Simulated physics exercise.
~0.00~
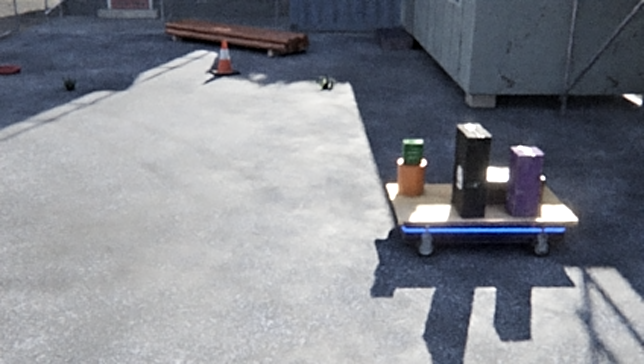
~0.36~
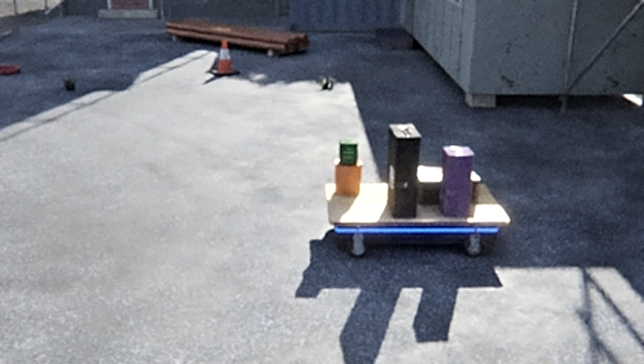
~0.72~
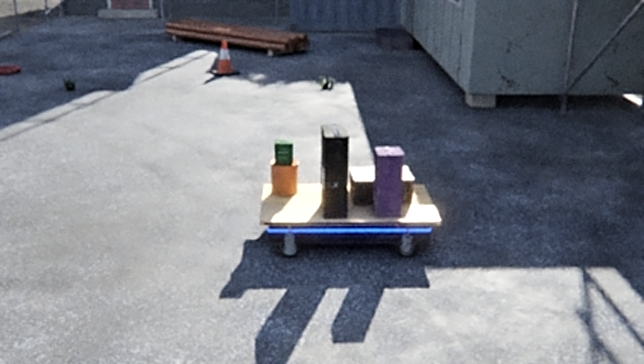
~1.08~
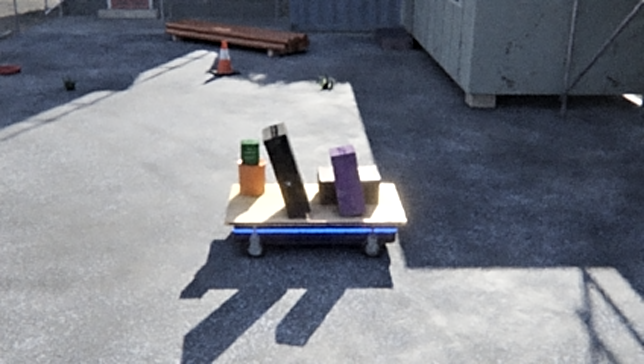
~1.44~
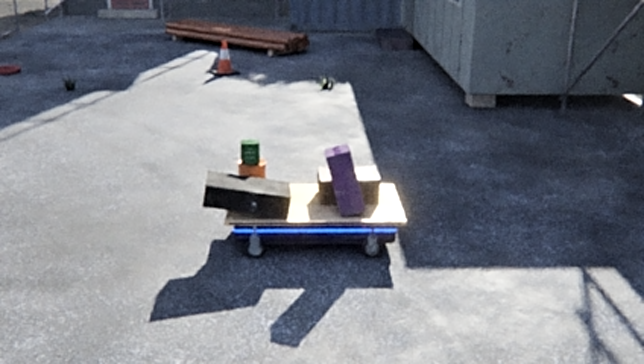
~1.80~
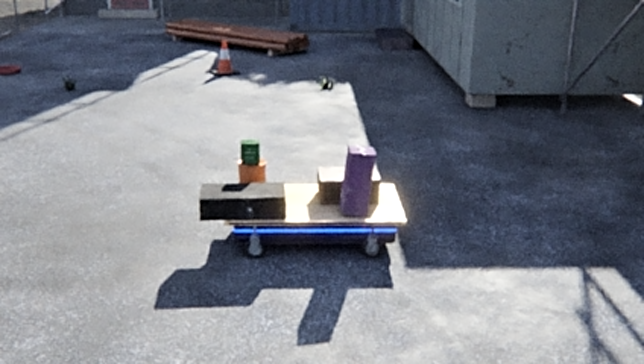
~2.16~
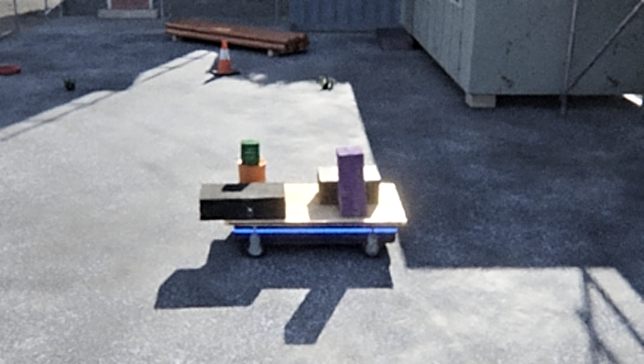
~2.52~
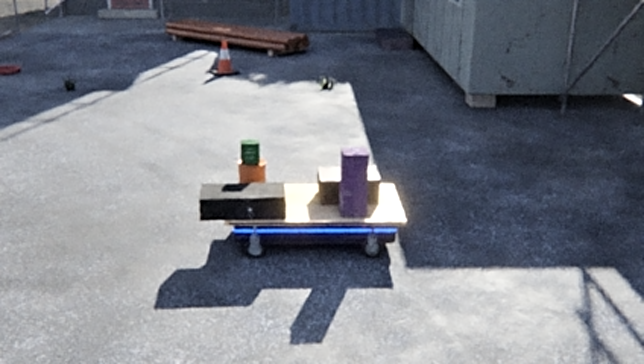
In a paved yard, a cart rolls left and stops, and its black box topples over.
